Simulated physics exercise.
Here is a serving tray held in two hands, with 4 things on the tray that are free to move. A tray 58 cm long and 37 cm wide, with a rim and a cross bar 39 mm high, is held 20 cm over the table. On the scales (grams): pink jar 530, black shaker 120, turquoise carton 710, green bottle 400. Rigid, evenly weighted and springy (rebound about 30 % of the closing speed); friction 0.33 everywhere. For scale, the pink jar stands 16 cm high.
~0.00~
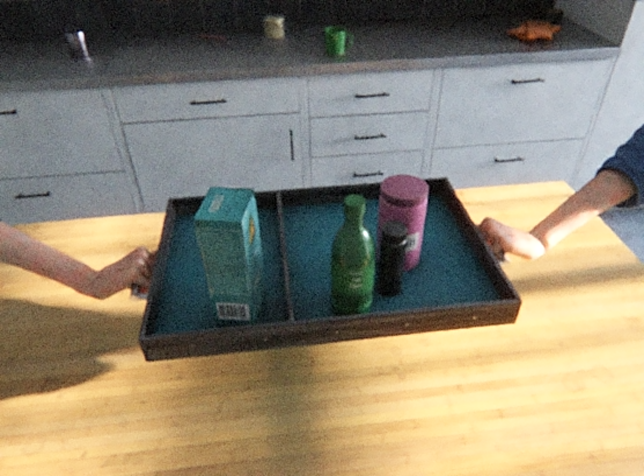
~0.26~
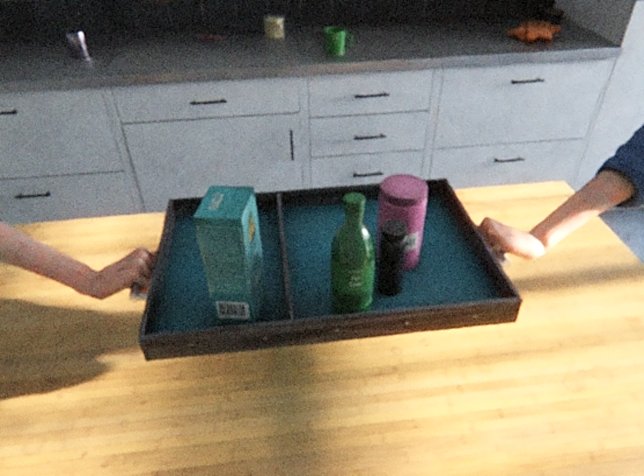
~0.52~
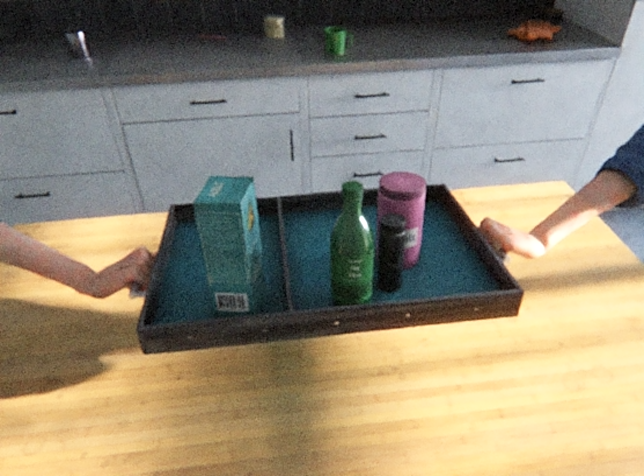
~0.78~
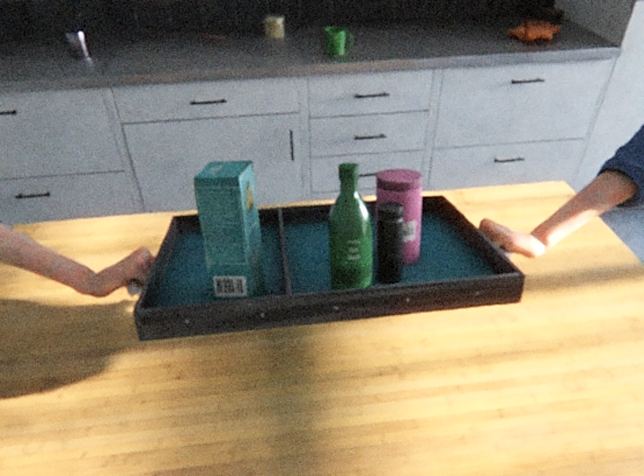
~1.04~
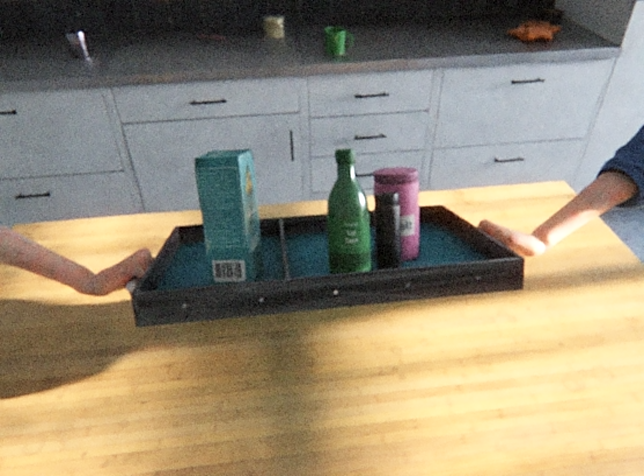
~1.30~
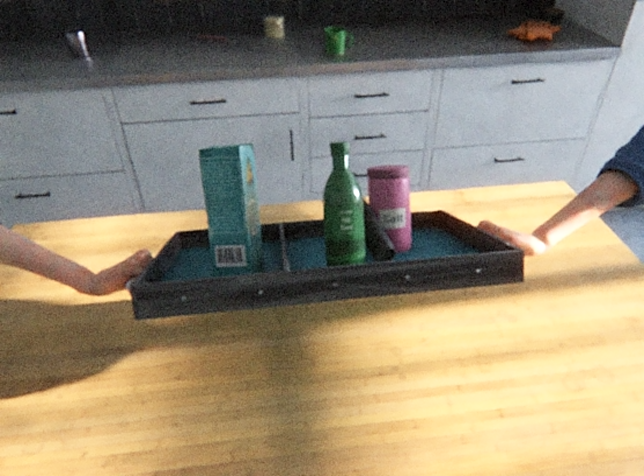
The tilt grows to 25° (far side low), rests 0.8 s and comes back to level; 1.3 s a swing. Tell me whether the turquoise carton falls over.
The turquoise carton topples.
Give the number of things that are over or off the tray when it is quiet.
In all, 4.
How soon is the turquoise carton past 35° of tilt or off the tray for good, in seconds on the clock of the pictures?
At about 1.8 s.
By 1.50 s, tray tilted 25°, far edge down; turquoise carton 15 cm from its spot near (237, 205); black shaker on its side; pink jar 15 cm from its spot.
By 1.90 s, tray tilted 25°, far edge down; pink jar, turquoise carton and green bottle now off the tray; black shaker on its side.
By 2.20 s, tray tilted 25°, far edge down; black shaker on its side.
By 2.90 s, tray tilted 11°, far edge down; black shaker on its side.
When it is over (4.0 s), off the tray and tipped over, pink jar, turquoise carton and green bottle; lying over on the tray, black shaker. End places, in pixels of the last picture, turquoise carton near (314, 203).
